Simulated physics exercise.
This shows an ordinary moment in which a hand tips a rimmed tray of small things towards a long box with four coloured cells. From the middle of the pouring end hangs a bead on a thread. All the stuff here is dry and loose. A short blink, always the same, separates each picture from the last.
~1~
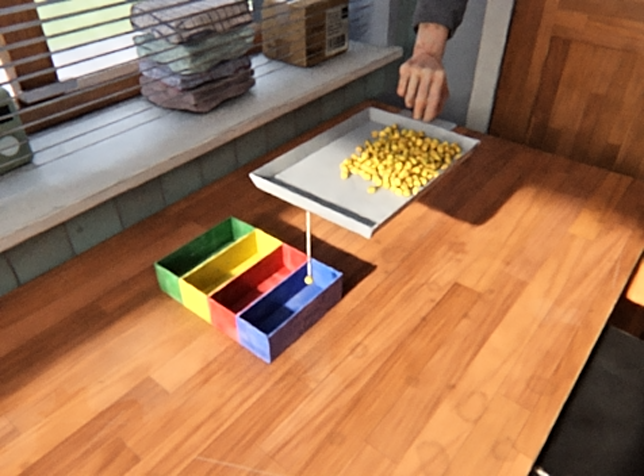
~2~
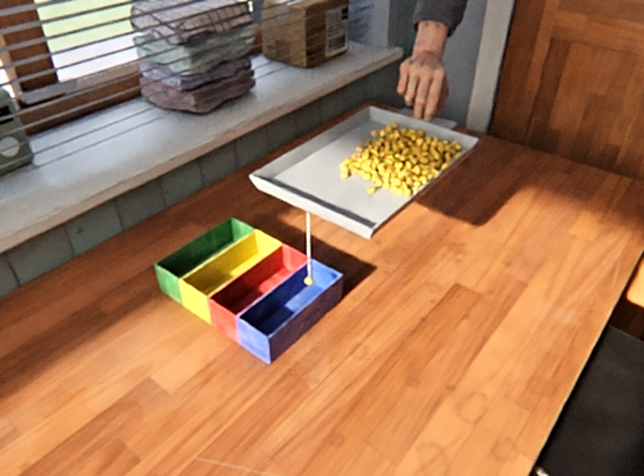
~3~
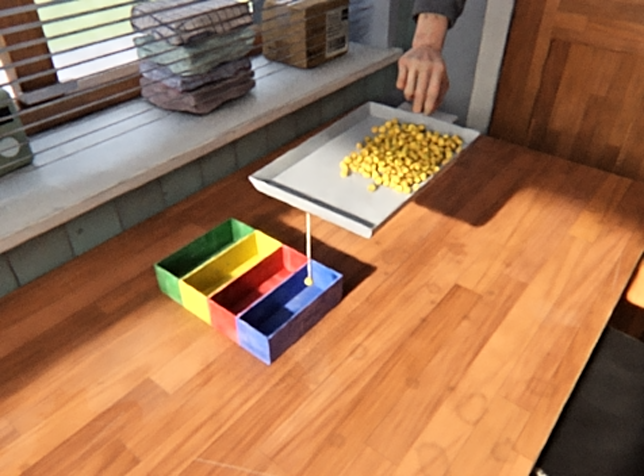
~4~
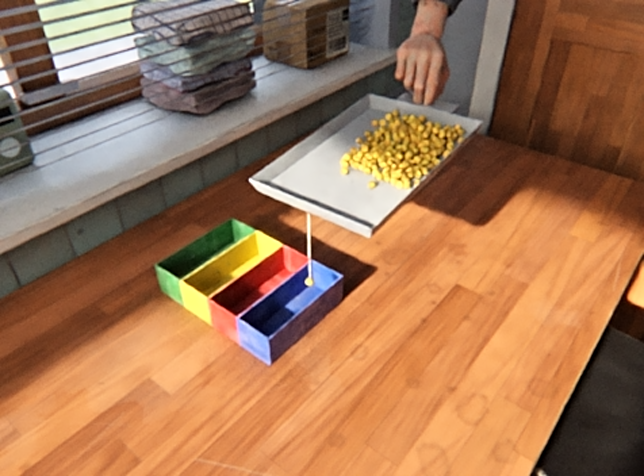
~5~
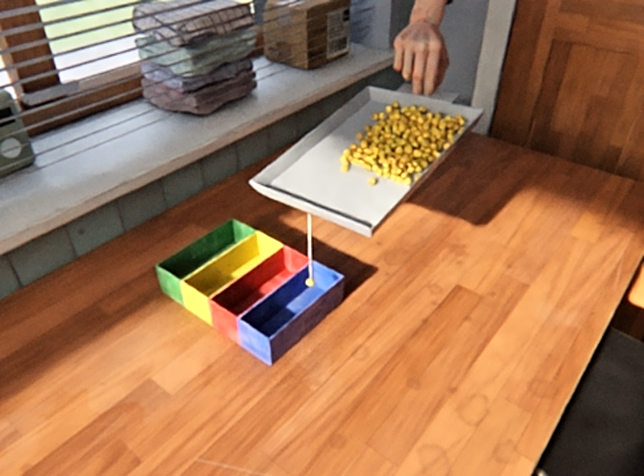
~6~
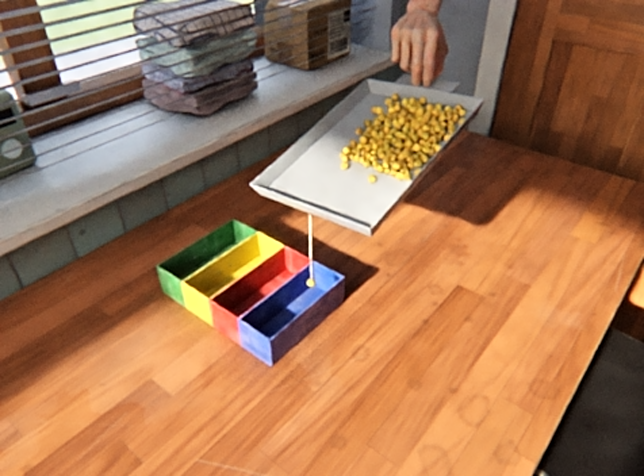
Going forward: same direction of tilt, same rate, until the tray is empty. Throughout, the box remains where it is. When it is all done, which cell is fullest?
Fullest: The red cell.
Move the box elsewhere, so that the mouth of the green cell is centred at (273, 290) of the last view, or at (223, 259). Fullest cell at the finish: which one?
First the cell in green, then the yellow one.
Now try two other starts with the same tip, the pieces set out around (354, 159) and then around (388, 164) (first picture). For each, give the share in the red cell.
Some 60 and then some 50 per cent.
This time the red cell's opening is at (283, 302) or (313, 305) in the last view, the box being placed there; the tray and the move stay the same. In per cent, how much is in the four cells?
In turn about 100 and about 90 percent.
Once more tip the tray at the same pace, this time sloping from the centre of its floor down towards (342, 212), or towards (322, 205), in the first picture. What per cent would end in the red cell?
0 % and 10 %.
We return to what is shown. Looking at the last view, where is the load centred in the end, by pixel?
Roughly at (257, 309), give or take.
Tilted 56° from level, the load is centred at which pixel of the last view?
Look close to (293, 183) in the last picture.
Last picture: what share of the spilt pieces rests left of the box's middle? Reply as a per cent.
Around 30 per cent, I reckon.
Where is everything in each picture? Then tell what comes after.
In the first picture, corners of the pouring end near (257, 174) and (370, 224), level; middle of the load near (406, 158), puffed corn balls; bead on its thread near (310, 280); green cell near (169, 281); yellow cell near (195, 299); red cell near (223, 317); blue cell near (253, 337).
In the second picture, corners of the pouring end near (257, 175) and (370, 225), level; middle of the load near (406, 158).
In the third picture, corners of the pouring end near (256, 176) and (370, 225), tipped barely, lowest at the left corner; middle of the load near (407, 154).
In the fourth picture, corners of the pouring end near (256, 178) and (369, 224), tipped a little, lowest at the left corner; middle of the load near (407, 147).
In the fifth picture, corners of the pouring end near (256, 180) and (369, 224), tipped a little, lowest at the left corner; middle of the load near (408, 140).
In the sixth picture, corners of the pouring end near (257, 183) and (369, 224), tipped a little, lowest at the left corner; middle of the load near (407, 134); green cell near (171, 284); yellow cell near (197, 301); red cell near (225, 320); blue cell near (255, 340).
Shortly afterwards, tray tipped steeply; all but a few on the tray; a little falling or outside the box.
Next, tray tipped right over; near two thirds on the tray; a little in the red cell; a little in the yellow cell; a little in the blue cell; a little falling or outside the box.
Some moments later, tray tipped past a quarter turn; near half in the red cell; near a quarter in the blue cell; a little in the yellow cell; a little falling or outside the box.
In the end, tray tipped past a quarter turn; near half in the red cell; near a quarter in the blue cell; a little in the yellow cell; none at all in the green cell; a little outside the box.
